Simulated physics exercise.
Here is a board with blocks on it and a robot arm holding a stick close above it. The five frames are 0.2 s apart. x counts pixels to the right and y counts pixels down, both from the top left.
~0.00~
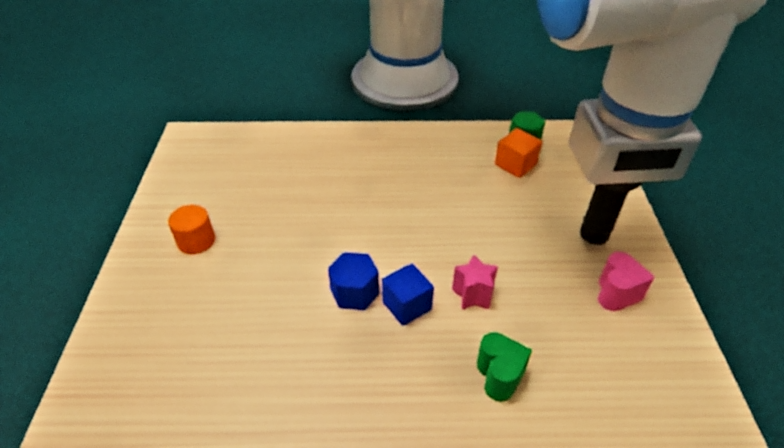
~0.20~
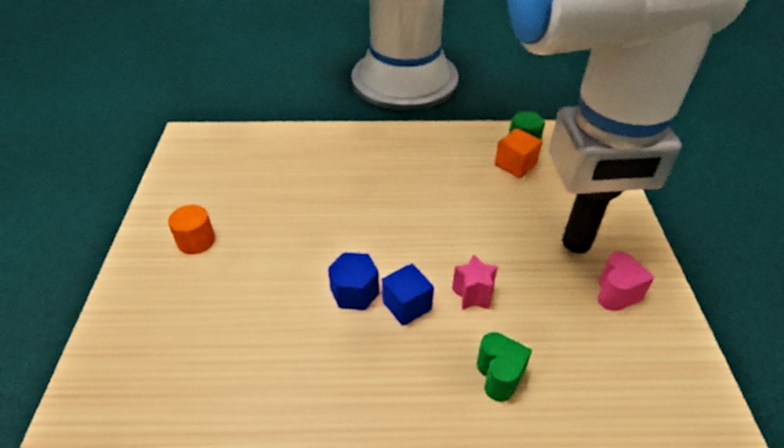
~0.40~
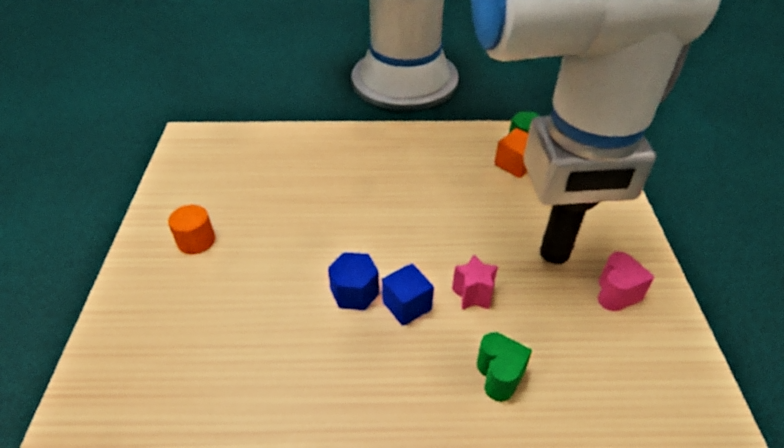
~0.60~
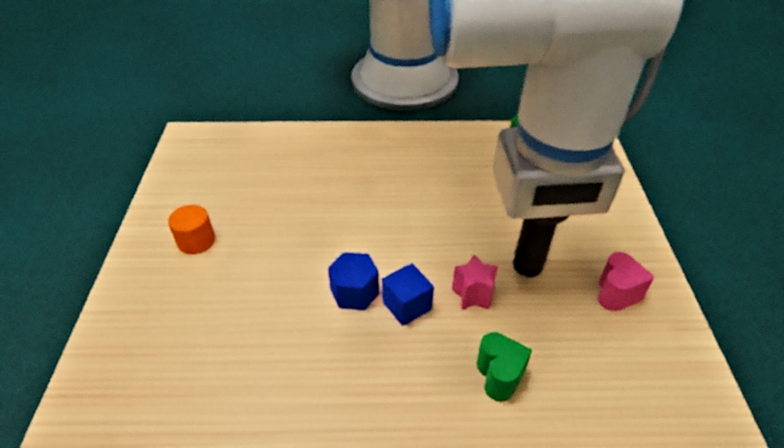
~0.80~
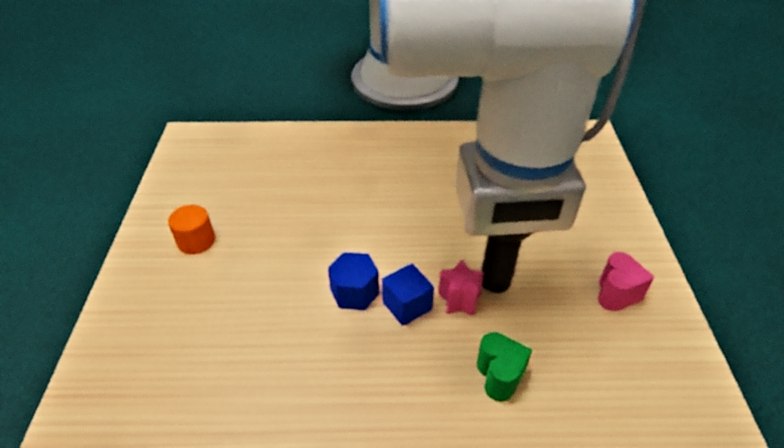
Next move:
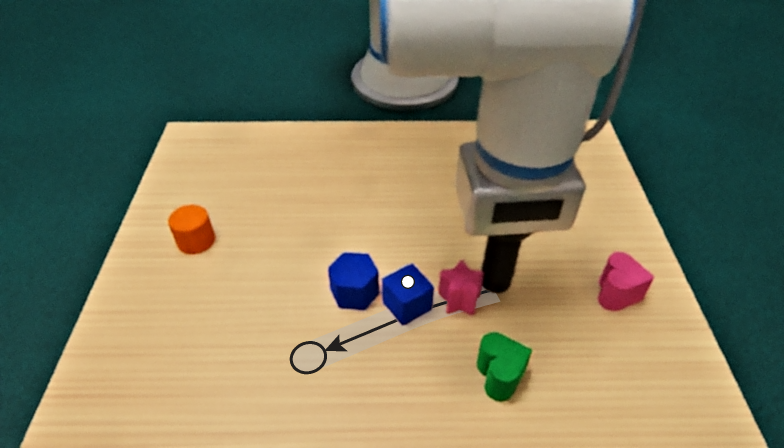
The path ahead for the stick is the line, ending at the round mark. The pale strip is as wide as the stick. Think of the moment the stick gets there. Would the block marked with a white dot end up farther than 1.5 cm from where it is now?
I'd say yes.
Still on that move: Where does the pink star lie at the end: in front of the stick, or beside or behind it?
It stays ahead.
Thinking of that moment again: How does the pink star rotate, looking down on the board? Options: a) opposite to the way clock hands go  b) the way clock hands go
b (the way clock hands go)
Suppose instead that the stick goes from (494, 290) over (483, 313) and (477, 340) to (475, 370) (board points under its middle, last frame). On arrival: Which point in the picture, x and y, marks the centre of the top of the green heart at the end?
The answer is (518, 377).
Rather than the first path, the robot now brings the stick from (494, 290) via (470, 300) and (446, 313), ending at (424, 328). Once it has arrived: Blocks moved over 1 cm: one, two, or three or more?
The answer will be at least three.
The drawn path runs from (494, 290) through (434, 306) and (373, 330) to (308, 357); the dot is on the blue square piece.
What follows on the original path. One third of the way, stick at (434, 299); blue six-sided block at (342, 267), turned 25° clockwise; blue square piece at (357, 299); pink star at (398, 296).
Two thirds of the way, stick at (373, 323); blue six-sided block at (341, 267), turned 25° clockwise; blue square piece at (290, 314), turned 15° clockwise; pink star at (331, 317).
At the end, stick at (307, 350); blue six-sided block at (341, 267), turned 25° clockwise; blue square piece at (246, 315), turned 80° clockwise; pink star at (269, 346), turned 30° clockwise; green heart not moved.
